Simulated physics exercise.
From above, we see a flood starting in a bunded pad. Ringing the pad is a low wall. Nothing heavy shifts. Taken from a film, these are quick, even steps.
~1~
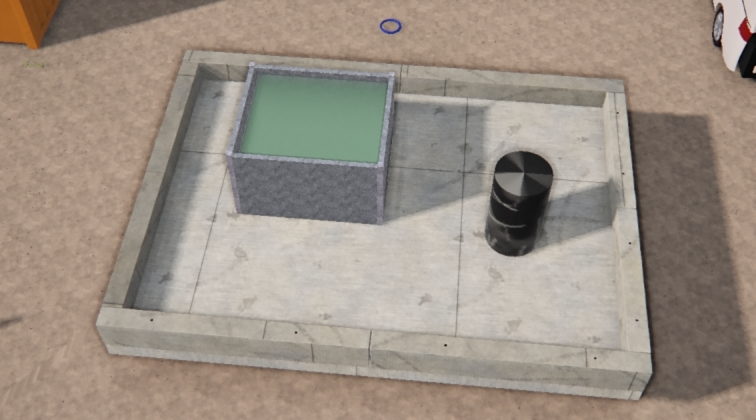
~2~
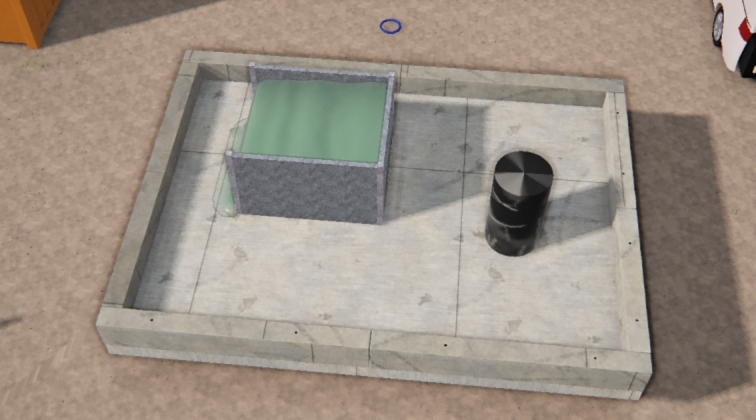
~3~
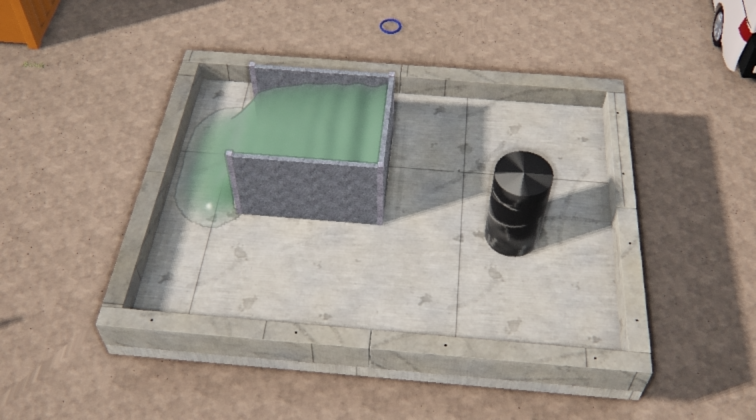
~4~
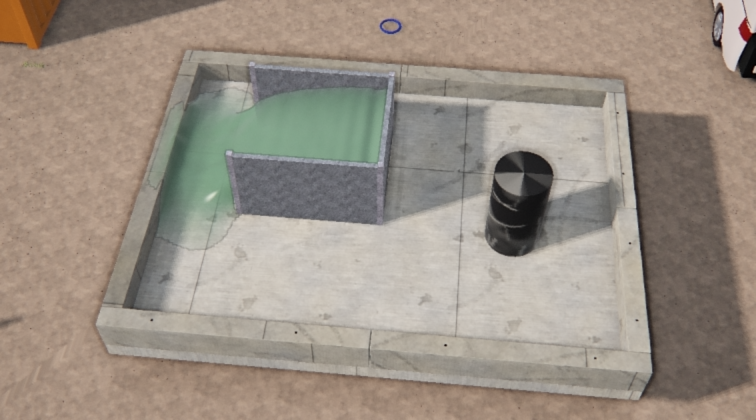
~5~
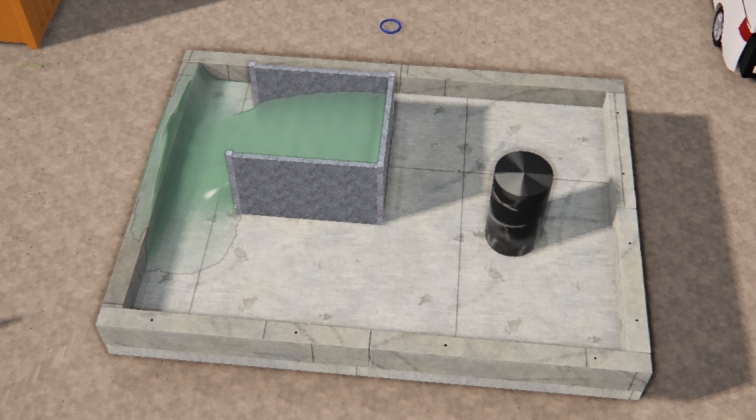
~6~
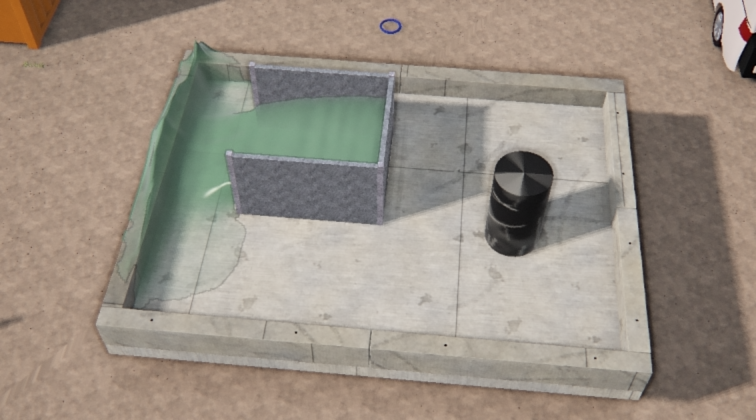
Green water sits level in a gray-walled tank inside a low-walled concrete pad, then pours out through the tank's open left side. It spreads across the floor to the pad's left wall, rides up against it, and runs along it toward the near corner, while the black drum at right stays still.
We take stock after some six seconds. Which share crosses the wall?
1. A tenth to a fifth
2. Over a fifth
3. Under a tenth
2.
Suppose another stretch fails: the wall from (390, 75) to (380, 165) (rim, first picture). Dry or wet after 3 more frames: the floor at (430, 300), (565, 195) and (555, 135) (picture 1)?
Taking them as listed, I'd say drenched, drenched and drenched.
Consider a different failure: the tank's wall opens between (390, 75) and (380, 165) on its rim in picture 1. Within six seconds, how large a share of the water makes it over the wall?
Roughly 10 %.
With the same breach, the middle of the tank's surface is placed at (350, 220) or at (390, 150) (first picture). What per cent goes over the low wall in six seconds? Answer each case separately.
The first try gives 18 per cent and the second 14 per cent.
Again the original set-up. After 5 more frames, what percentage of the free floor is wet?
Near 25 in a hundred.
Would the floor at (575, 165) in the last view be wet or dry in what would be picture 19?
That spot: Spared.
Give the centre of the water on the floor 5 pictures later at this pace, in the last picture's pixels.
The water's middle lies around (255, 178).
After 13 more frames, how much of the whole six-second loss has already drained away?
Near 100 in a hundred.
A moment on, water covers 20 % of the floor; the low wall has let 9 % over.
Next, water covers 30 % of the floor; the low wall has let 17 % over.
Then, water covers 60 % of the floor; the low wall has let 27 % over.
Later, water covers 80 % of the floor; the low wall has let 28 % over.
In the end, water covers 85 % of the floor; the low wall has let 28 % over.
